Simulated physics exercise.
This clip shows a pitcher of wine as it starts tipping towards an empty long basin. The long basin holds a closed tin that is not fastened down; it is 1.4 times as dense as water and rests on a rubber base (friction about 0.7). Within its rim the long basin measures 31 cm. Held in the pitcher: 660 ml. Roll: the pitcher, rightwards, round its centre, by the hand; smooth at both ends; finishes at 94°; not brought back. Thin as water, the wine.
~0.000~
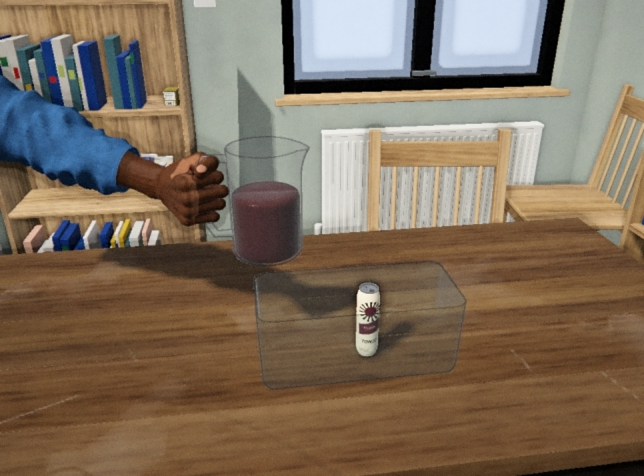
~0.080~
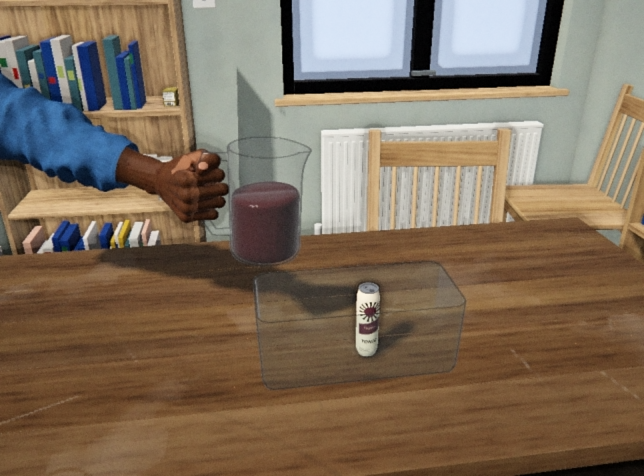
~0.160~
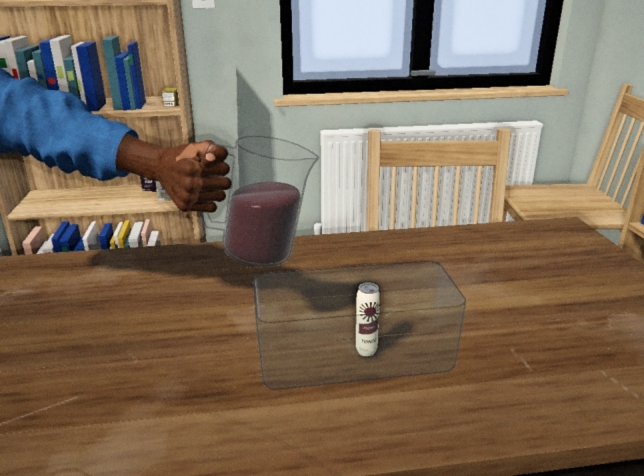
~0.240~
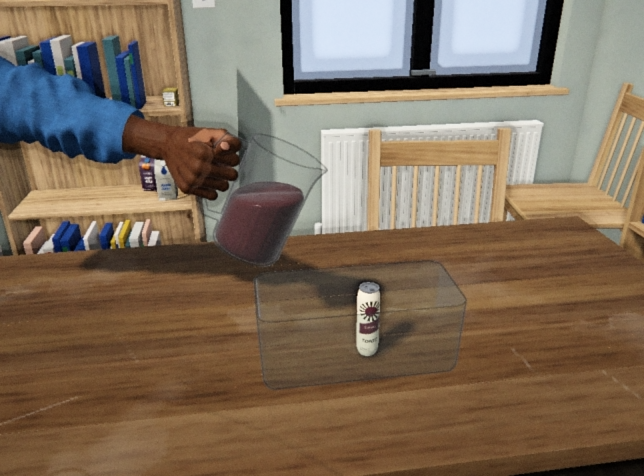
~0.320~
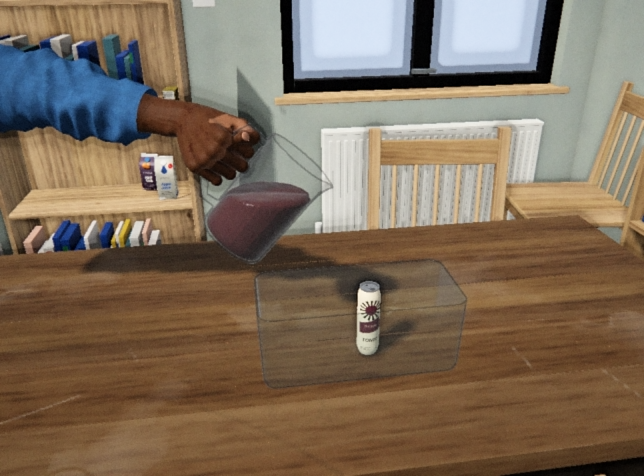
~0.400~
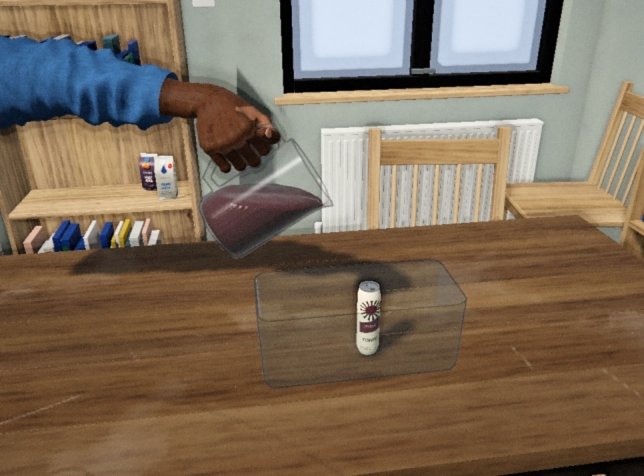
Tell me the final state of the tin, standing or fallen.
Looks like it will stay erect.
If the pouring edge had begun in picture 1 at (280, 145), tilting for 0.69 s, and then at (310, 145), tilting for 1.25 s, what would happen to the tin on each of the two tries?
Run one: It tumbles. Run two: It does not tip.
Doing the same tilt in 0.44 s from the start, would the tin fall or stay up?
In that case the tin does not tip.
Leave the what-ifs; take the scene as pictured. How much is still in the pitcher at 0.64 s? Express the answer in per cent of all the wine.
Close to 76 percent of the liquid remains at that time.
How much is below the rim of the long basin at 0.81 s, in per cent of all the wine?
I'd say roughly 34 in a hundred of it.
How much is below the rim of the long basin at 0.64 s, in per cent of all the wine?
Near 3 in a hundred.
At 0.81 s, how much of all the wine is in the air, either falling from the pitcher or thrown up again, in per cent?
I'd put it at about 24 per cent of the liquid.
By 0.64 s the tilt is 93° and 77 per cent is still to pour; the tin stands where it began.
By 0.81 s the tilt is 94° and 41 per cent is still to pour; the tin stands where it began.
By 0.99 s the tilt is 94° and 21 per cent is still to pour; the tin stands where it began.
By 1.19 s the tilt is 94° and 11 per cent is still to pour; the tin stands where it began.
At rest the tin stands where it began.
